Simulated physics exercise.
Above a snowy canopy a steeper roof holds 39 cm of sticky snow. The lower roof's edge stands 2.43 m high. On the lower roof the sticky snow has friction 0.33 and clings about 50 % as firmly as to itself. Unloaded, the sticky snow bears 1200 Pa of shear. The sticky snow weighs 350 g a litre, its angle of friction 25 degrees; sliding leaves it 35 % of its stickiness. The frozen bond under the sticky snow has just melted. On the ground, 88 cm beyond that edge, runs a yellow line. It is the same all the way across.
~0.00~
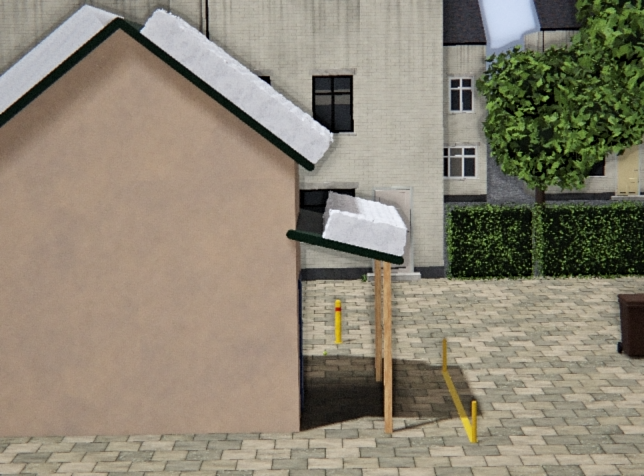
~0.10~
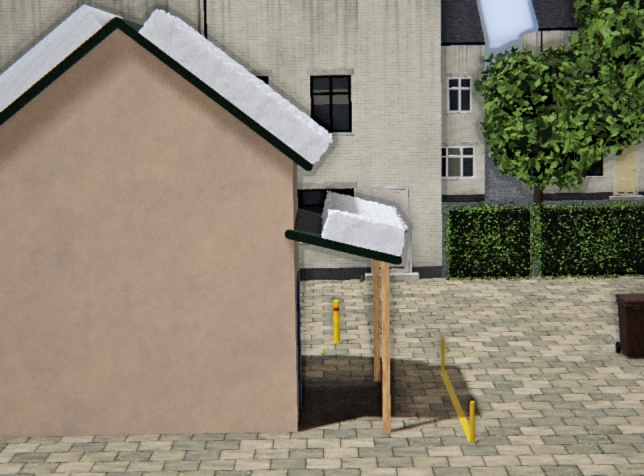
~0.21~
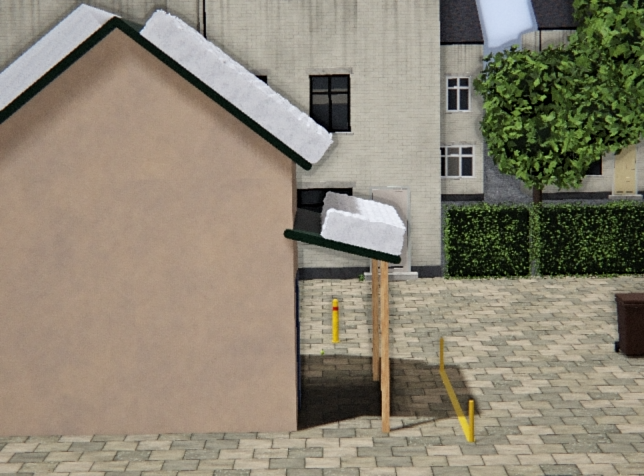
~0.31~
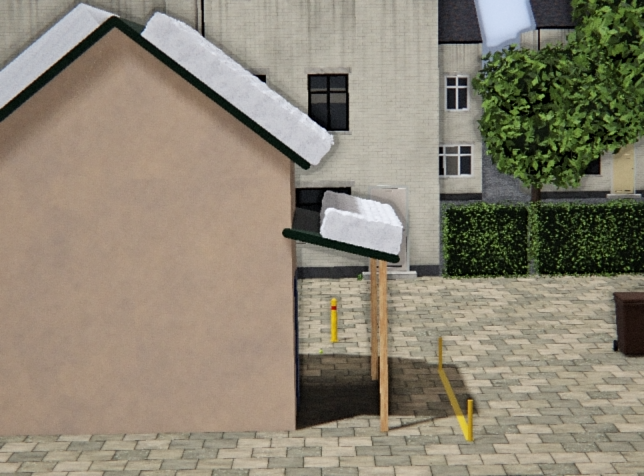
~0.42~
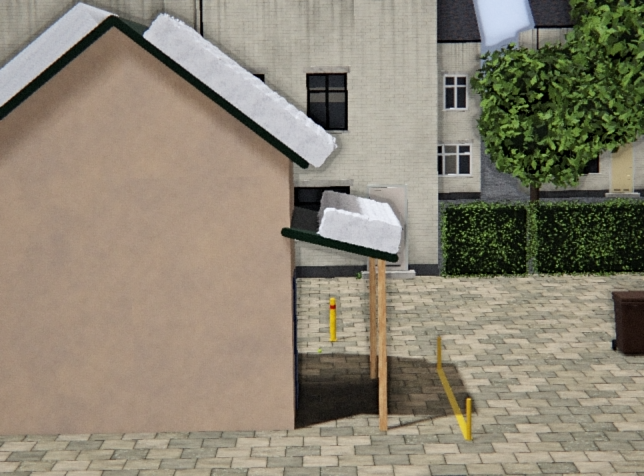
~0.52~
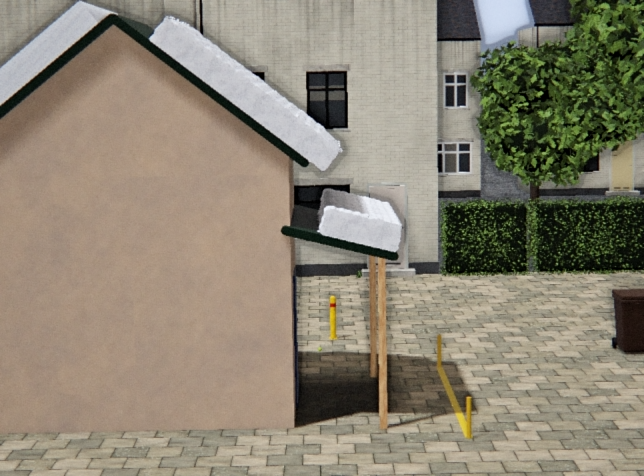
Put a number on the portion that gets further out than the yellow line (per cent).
It comes to some 55 %.
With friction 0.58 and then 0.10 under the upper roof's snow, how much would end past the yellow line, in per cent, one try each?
In turn about 35 %, 75 %.
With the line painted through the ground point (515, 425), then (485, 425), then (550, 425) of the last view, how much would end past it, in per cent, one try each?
In turn about 30 %, 45 %, 18 %.
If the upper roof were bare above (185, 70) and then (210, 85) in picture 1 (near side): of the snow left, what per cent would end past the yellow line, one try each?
In that order: 45 %, 30 %.
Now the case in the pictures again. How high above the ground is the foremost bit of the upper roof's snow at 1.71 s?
Roughly 2.0 m.
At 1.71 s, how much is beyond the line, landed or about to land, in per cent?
Near 0 %.
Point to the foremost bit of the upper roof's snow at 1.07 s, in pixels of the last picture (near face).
Near (376, 198).
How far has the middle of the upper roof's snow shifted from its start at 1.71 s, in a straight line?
Some 2.4 m.
After 1.07 s, none is below the lower edge and 0 % is past the line.
After 1.71 s, 5 % is below the lower edge and 0 % is past the line.
After 2.36 s, 59 % is below the lower edge and 36 % is past the line.
After 3.00 s, 83 % is below the lower edge and 54 % is past the line.
After 4.20 s, at the end, 83 % is below the lower edge and 55 % is past the line.
